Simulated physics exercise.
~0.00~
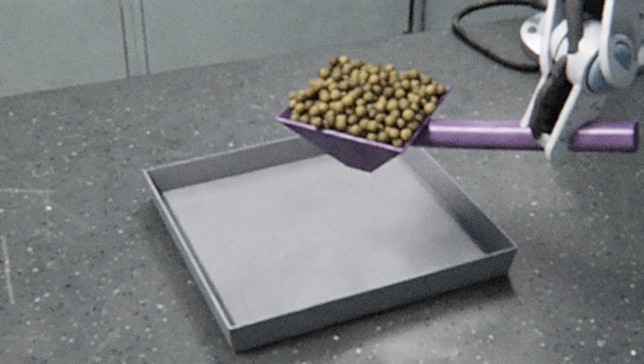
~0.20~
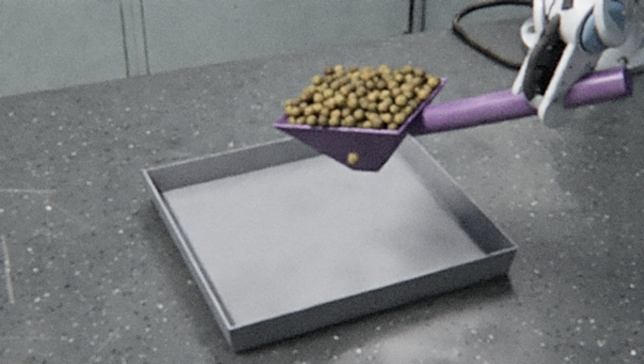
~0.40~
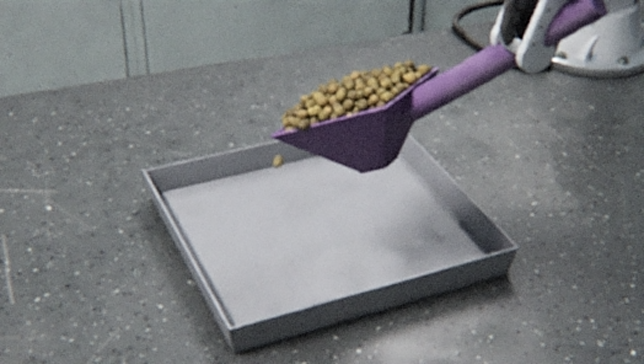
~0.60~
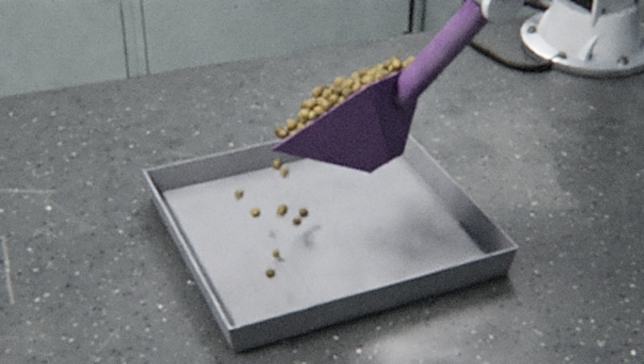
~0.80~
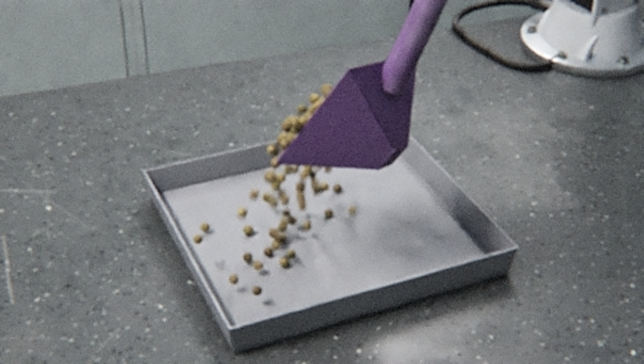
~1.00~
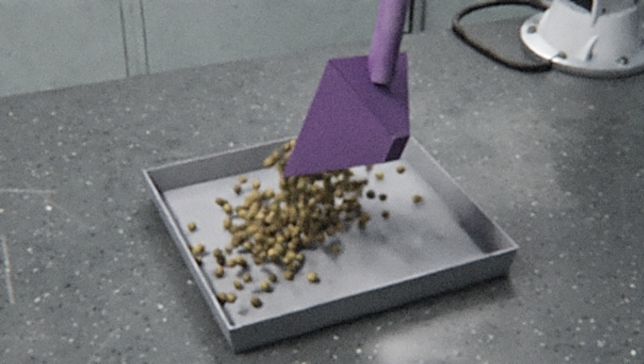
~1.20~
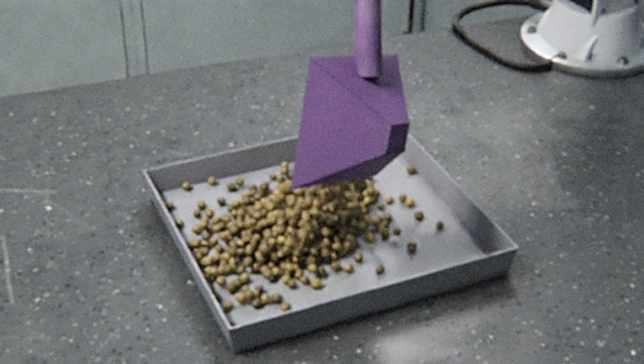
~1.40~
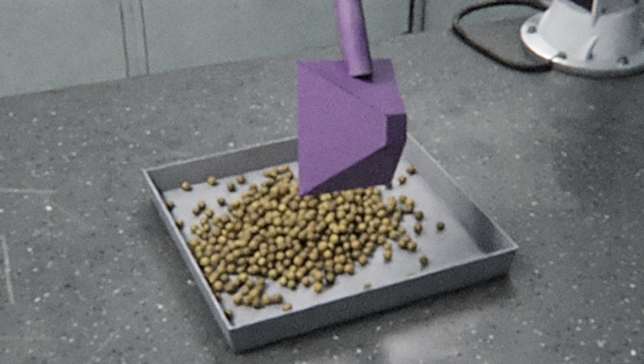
To begin with, a purple scoop heaped with small, round, brownish pieces is held by a robotic arm above an empty, shallow grey tray on a speckled counter. The arm tilts the scoop down toward the left, its handle swinging upward, and one or two pieces drop off. As the tilt steepens, a few more fall and scatter in the tray, then a thick stream pours over the edge. The pieces pile up and spread across the left and middle of the tray. Finally, the scoop hangs steeply tipped above a broad heap, with nothing more falling.
